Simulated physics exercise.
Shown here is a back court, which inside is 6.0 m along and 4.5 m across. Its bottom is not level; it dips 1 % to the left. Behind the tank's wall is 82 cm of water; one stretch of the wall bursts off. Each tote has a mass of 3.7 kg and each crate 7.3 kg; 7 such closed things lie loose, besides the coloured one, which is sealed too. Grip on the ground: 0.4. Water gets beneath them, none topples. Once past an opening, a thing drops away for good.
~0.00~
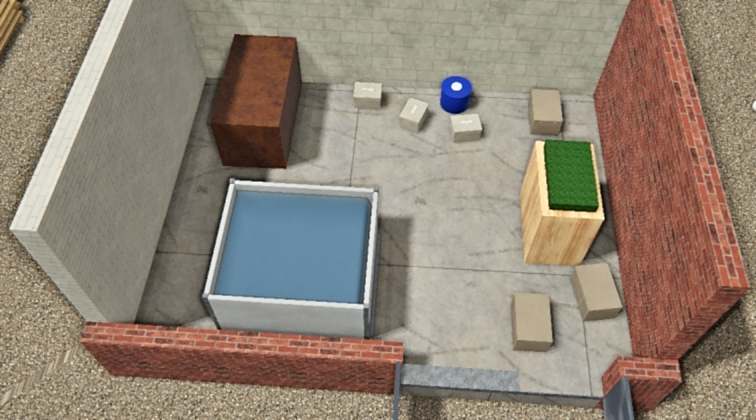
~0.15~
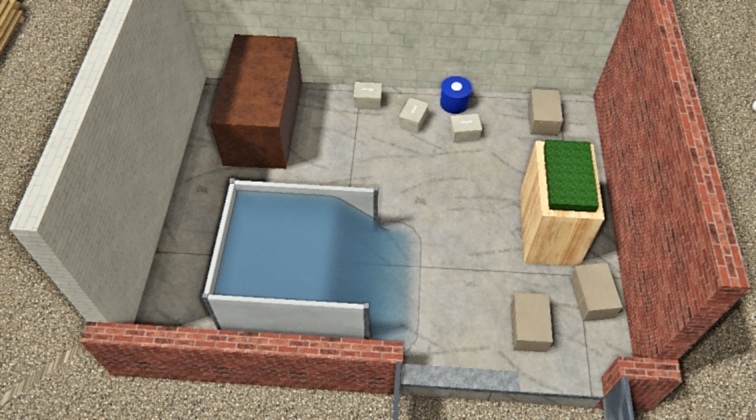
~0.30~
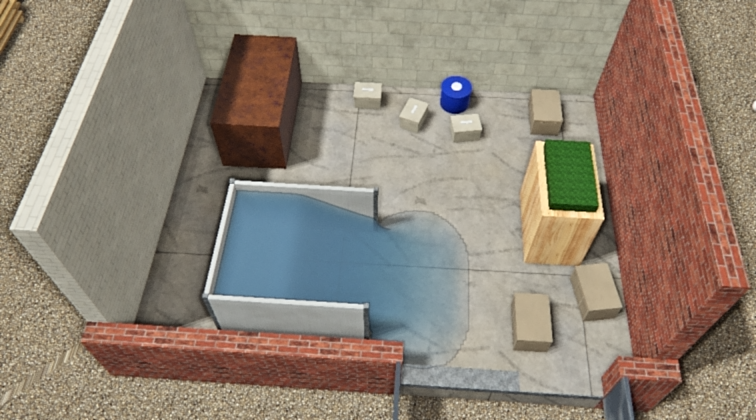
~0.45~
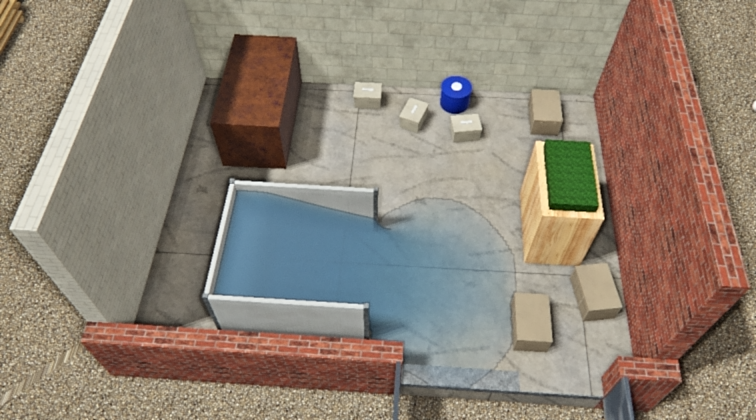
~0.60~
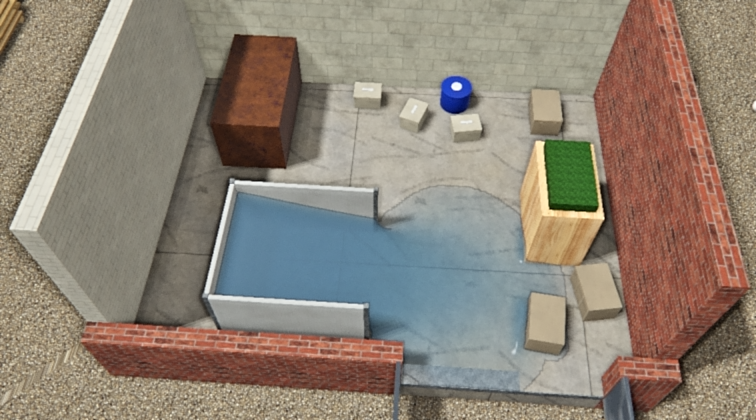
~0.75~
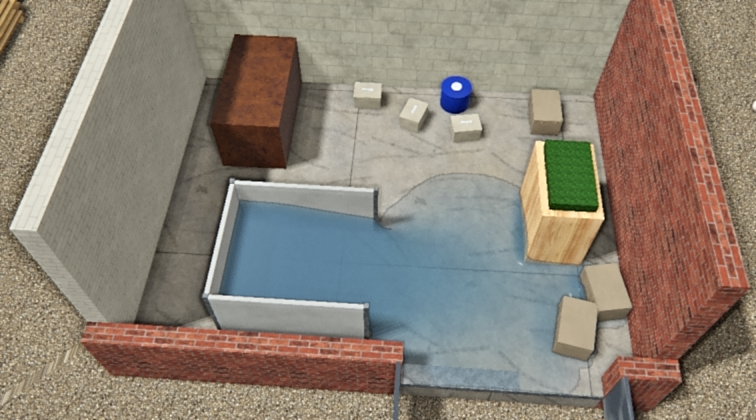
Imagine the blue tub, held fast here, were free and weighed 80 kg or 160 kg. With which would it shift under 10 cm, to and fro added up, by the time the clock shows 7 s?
The lighter option works.
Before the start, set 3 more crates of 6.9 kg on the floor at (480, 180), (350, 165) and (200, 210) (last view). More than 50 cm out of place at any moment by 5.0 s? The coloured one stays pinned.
Taking them one by one: Above the mark; below the mark; below the mark.
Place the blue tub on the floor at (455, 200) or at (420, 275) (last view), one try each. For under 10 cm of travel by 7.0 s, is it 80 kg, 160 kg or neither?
Order kept: Light pick works, heavy pick needed.
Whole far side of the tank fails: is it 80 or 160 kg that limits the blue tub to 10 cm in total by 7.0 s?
Then you need the heavier mass.
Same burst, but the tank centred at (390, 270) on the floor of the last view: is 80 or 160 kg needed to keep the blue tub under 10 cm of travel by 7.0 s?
In that case the answer is that either mass works.
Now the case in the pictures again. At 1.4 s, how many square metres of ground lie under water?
Somewhere about 12 m2, give or take.
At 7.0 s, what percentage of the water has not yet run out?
Roughly 62 percent.
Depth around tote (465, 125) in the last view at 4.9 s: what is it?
Roughly 12 cm.
After 1.4 s the blue tub would be 0 cm from its start with 80 kg and 0 cm from its start with 160 kg; 0 cm of water round it then.
After 3.1 s the blue tub would be 0 cm from its start with 80 kg and 0 cm from its start with 160 kg; 11 cm of water round it then.
After 4.9 s the blue tub would be 0 cm from its start with 80 kg and 0 cm from its start with 160 kg; 8 cm of water round it then.
After 7.0 s the blue tub would be 0 cm from its start with 80 kg and 0 cm from its start with 160 kg; 5 cm of water round it then.
